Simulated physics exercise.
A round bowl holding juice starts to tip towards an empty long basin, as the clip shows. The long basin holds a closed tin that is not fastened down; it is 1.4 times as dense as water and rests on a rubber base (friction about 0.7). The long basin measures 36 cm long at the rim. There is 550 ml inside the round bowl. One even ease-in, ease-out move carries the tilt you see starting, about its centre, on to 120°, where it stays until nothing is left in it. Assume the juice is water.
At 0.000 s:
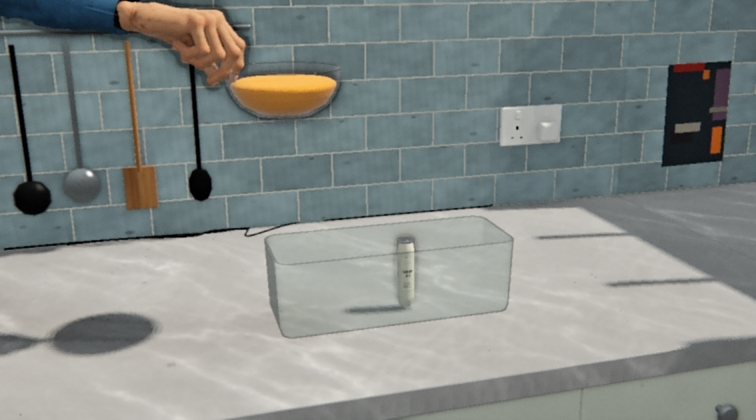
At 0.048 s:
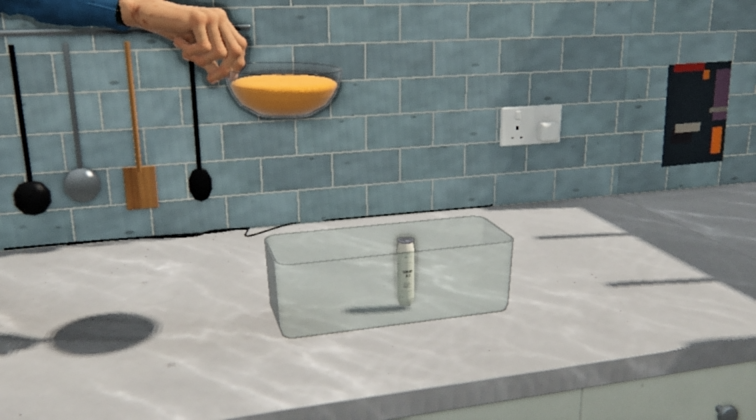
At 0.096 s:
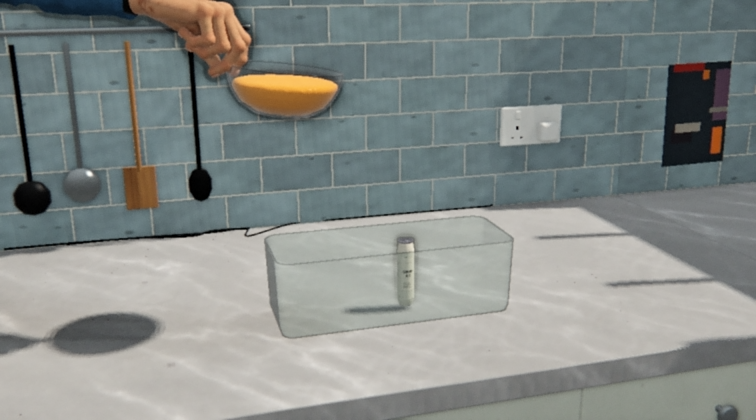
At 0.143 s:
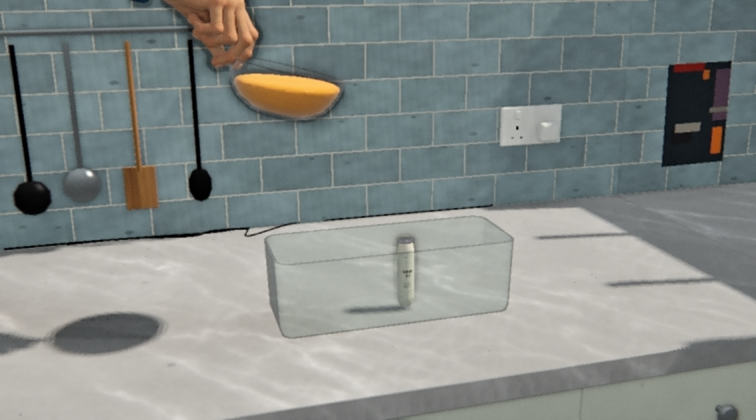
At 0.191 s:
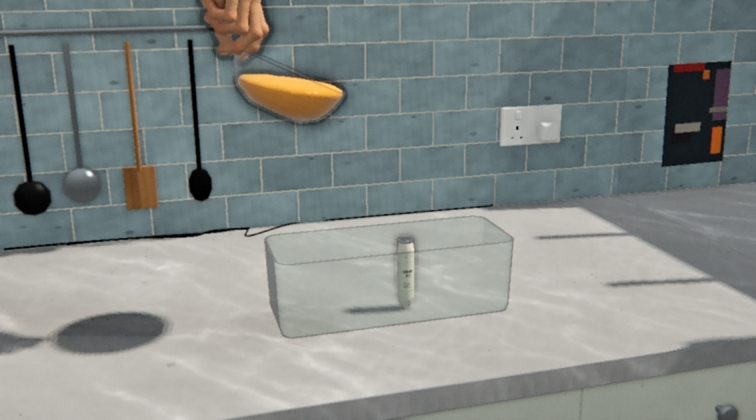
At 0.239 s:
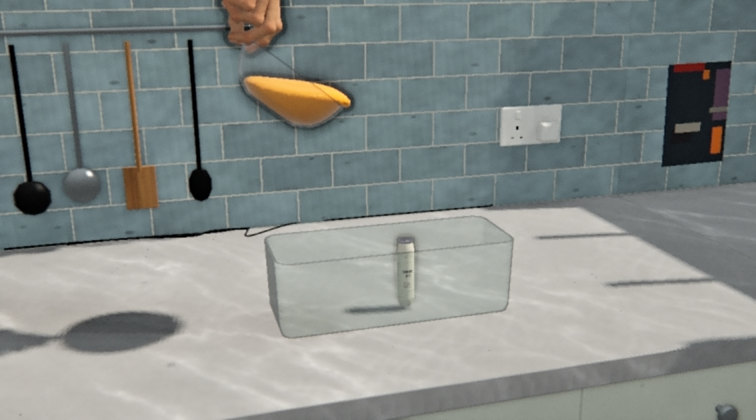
In this clip, a hand holds a round bowl of orange juice above and left of a clear long basin containing a small upright tin, then moves slightly right as the bowl tilts steadily down to the right.
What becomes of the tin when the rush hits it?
It overturns.
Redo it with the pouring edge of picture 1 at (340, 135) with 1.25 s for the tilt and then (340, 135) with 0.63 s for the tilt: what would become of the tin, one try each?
In the first try it remains standing; in the second it remains standing.
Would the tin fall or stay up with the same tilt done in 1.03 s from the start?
In that case the tin stays vertical.
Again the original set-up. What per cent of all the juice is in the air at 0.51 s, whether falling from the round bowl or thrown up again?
Some 62 per cent, I reckon.
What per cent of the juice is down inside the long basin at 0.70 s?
Some 96 percent.
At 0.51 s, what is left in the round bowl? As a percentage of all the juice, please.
Around 1 percent.
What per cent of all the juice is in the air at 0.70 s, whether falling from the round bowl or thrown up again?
Around 5 per cent of the liquid is in flight.
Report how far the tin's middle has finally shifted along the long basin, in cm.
7.5 cm.
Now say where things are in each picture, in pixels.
In the first frame, it leans 0°; its right rim is at (339, 68); the juice meets the walls at (229, 84) and (334, 80); the long basin's rim runs from (270, 251) to (498, 229); the tin's top is at (406, 243).
In the second frame, it leans 2°; its right rim is at (340, 69); the juice meets the walls at (230, 83) and (335, 80).
In the third frame, it leans 7°; its right rim is at (341, 74); the juice meets the walls at (231, 81) and (336, 83).
In the fourth frame, it leans 15°; its right rim is at (342, 83); the juice meets the walls at (234, 78) and (338, 85).
In the fifth frame, it leans 25°; its right rim is at (342, 93); the juice meets the walls at (237, 78) and (341, 88).
In the sixth frame, it leans 38°; its right rim is at (340, 106); the juice meets the walls at (243, 80) and (331, 92); 6 per cent is over the edge.
Then, 0.51 s in, the tilt is 109° and 1 per cent is still to pour; the tin stands where it began.
Then, 0.70 s in, the tilt is 120° and 0 per cent is still to pour; the tin leans 13°.
Then, 0.91 s in, the tilt is 120° and 0 per cent is still to pour; the tin leans 39°.
Then, 1.13 s in, the tilt is 120° and 0 per cent is still to pour; the tin lies on its side.
Finally, the tin lies on its side.
